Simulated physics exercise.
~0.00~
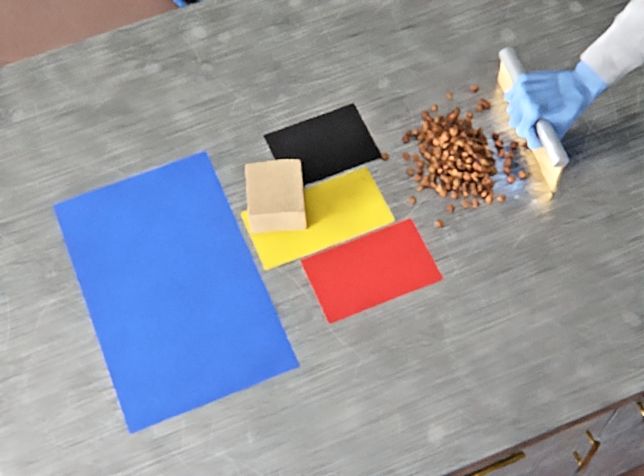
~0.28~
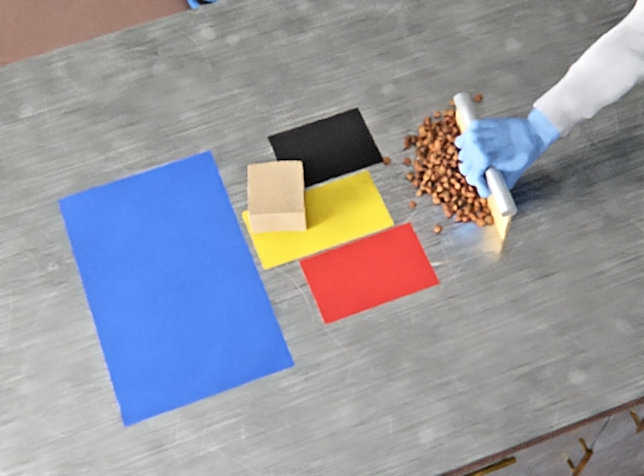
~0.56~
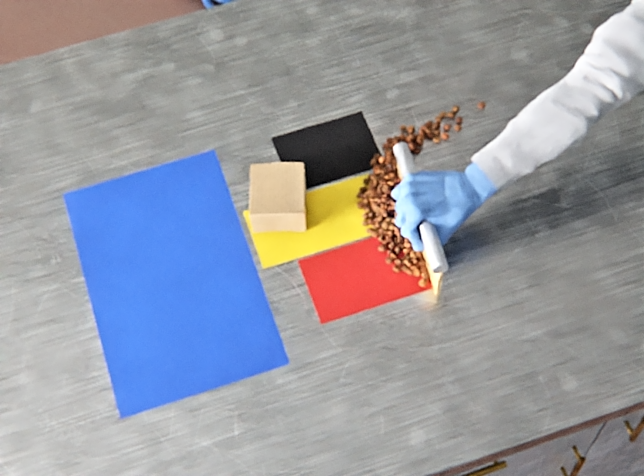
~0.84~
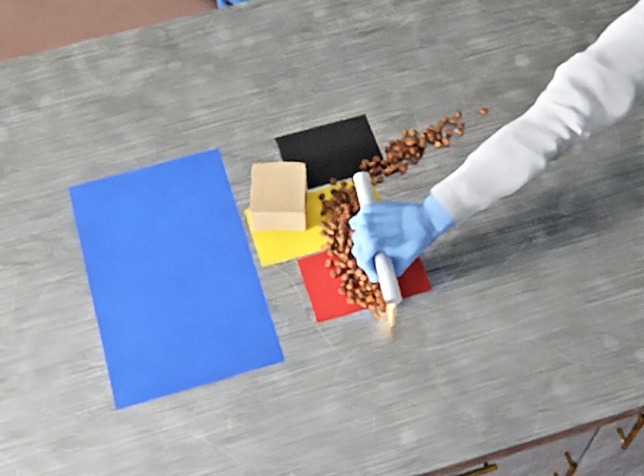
At the start, a blue-gloved hand holds a scraper at the right of a scratched grey surface, beside a loose heap of brown kibble. To the left lie black, yellow and red mats, a larger blue mat, and a tan block resting over the yellow one. The hand pushes the scraper left and slightly down, bunching the pieces together. The kibble spreads onto the yellow and red mats, while some pieces trail behind toward the upper right. Finally, the scraper stands over the red and yellow mats, with kibble gathered close to the block and the blue mat still clear.
